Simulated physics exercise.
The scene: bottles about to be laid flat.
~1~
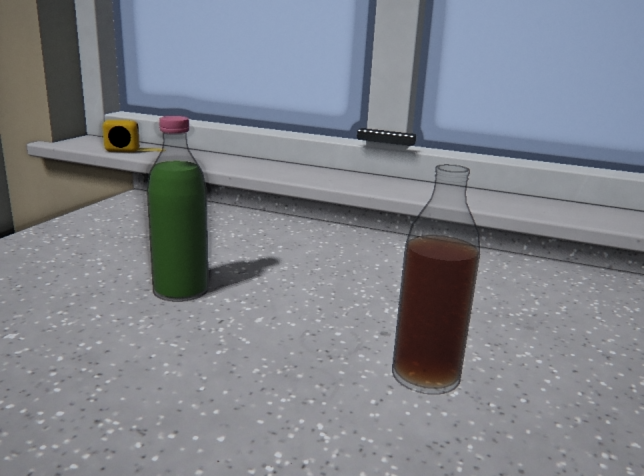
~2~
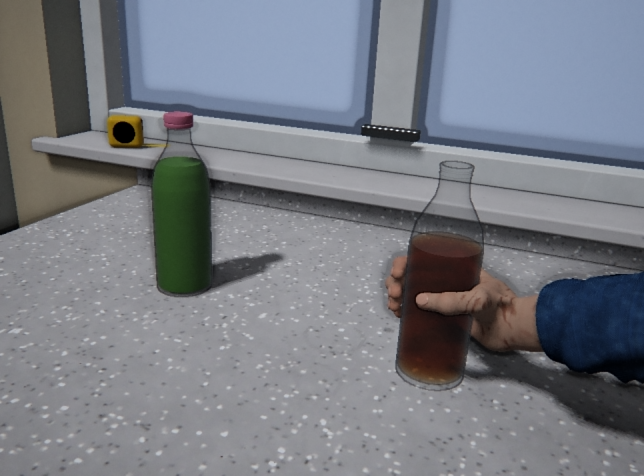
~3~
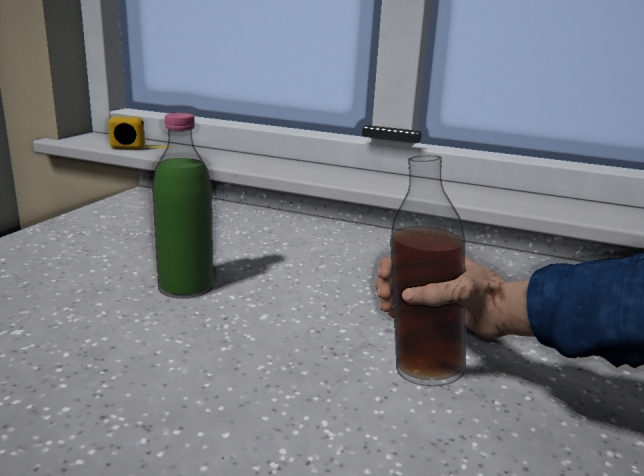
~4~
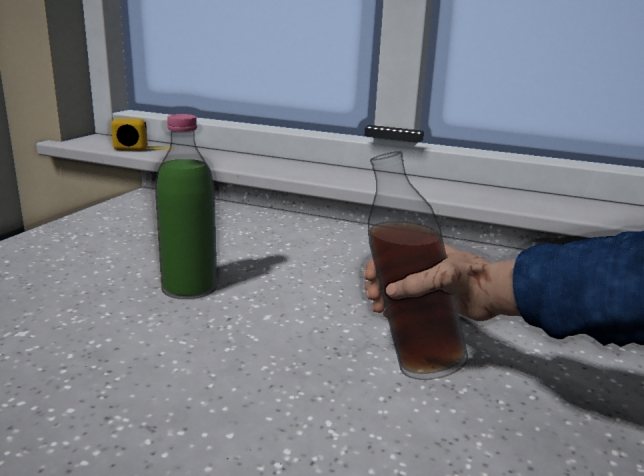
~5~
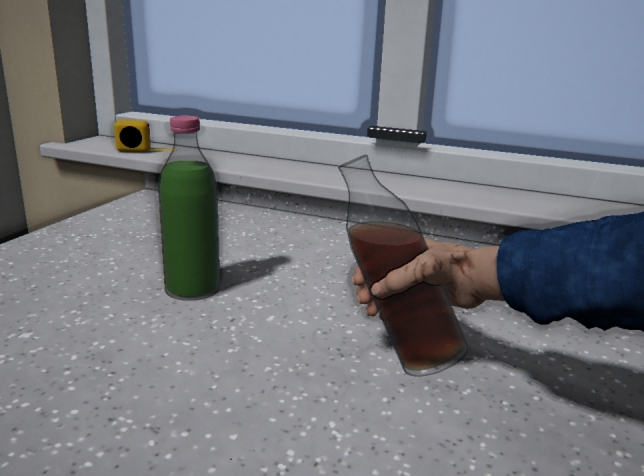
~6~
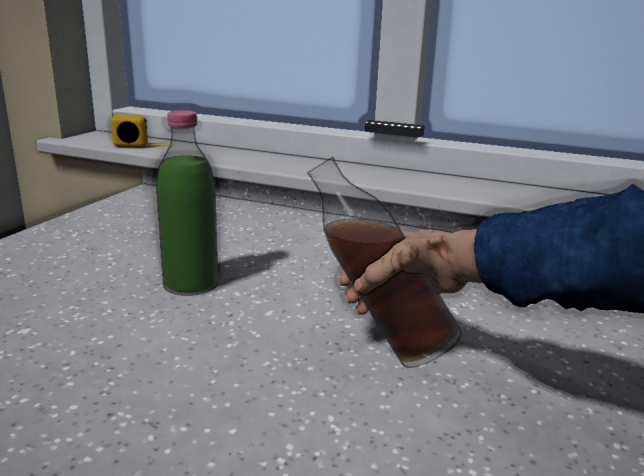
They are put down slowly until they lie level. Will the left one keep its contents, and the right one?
The left bottle holds it all; the right bottle lets some out.
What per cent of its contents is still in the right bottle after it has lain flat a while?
Some 35 per cent.
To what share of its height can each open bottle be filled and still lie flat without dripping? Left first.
In turn 24 and 22 per cent.
A moment on, the right bottle is nearly down; right bottle, all still inside.
Further on, the right bottle lies flat; right bottle, a puddle at its mouth.
When it is over, both lie flat; right bottle, a puddle at its mouth; left bottle, all still inside.
